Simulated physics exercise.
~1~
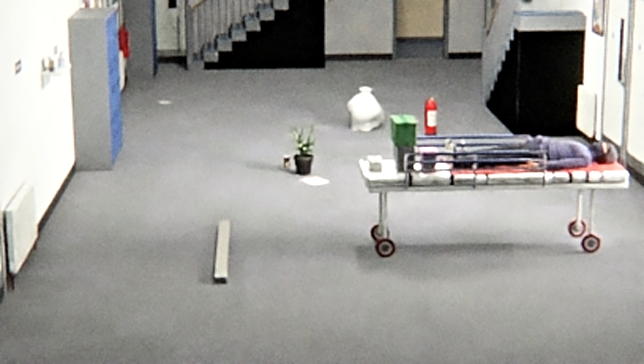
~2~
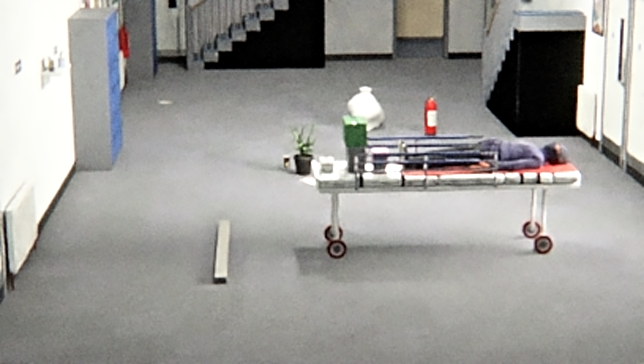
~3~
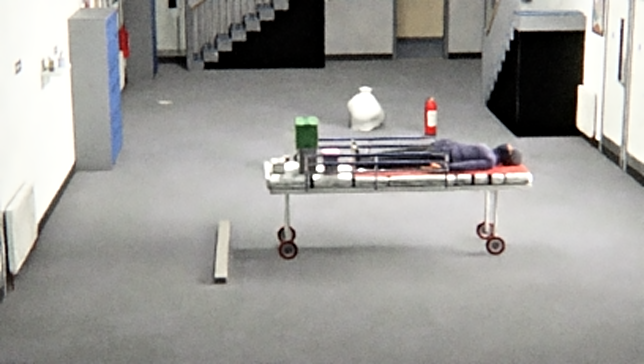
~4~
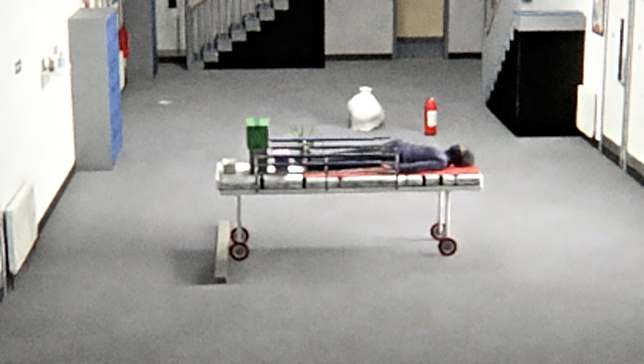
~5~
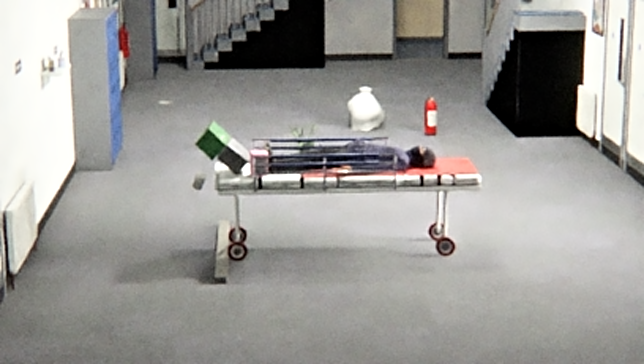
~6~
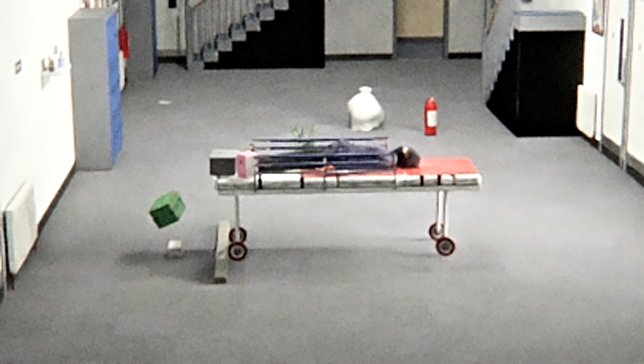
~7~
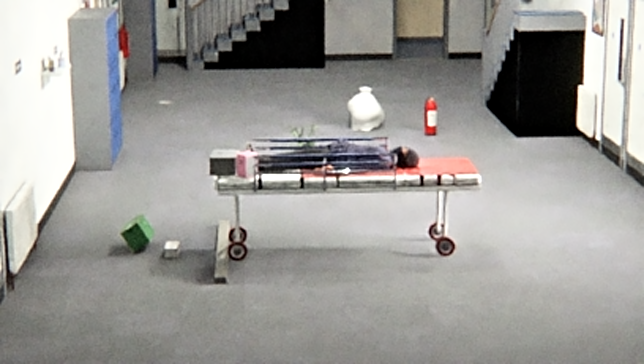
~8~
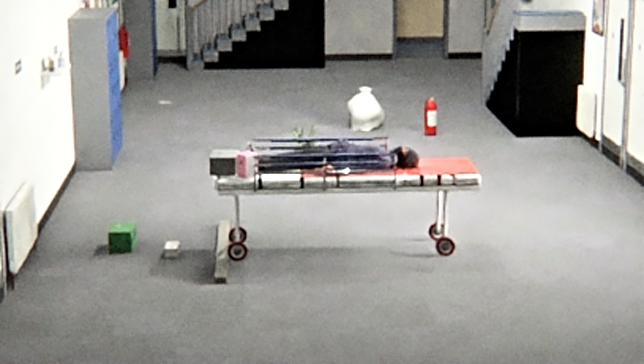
A wheeled transfer trolley with a red pad carries a person in dark clothes lying flat, seen side-on from a raised, still viewpoint in a grey-floored hallway. A green holdall, a small white box, a grey monitor and a pink pump sit at its left end, with blue lockers, stairs, a white sack and a red extinguisher beyond. The trolley rolls left until its front wheels meet a low sill and it stops dead, level. The person and loose things slide on leftward. The holdall and white box tumble off onto the floor, while the monitor tips onto its side. The monitor, upright pump and person remain aboard.
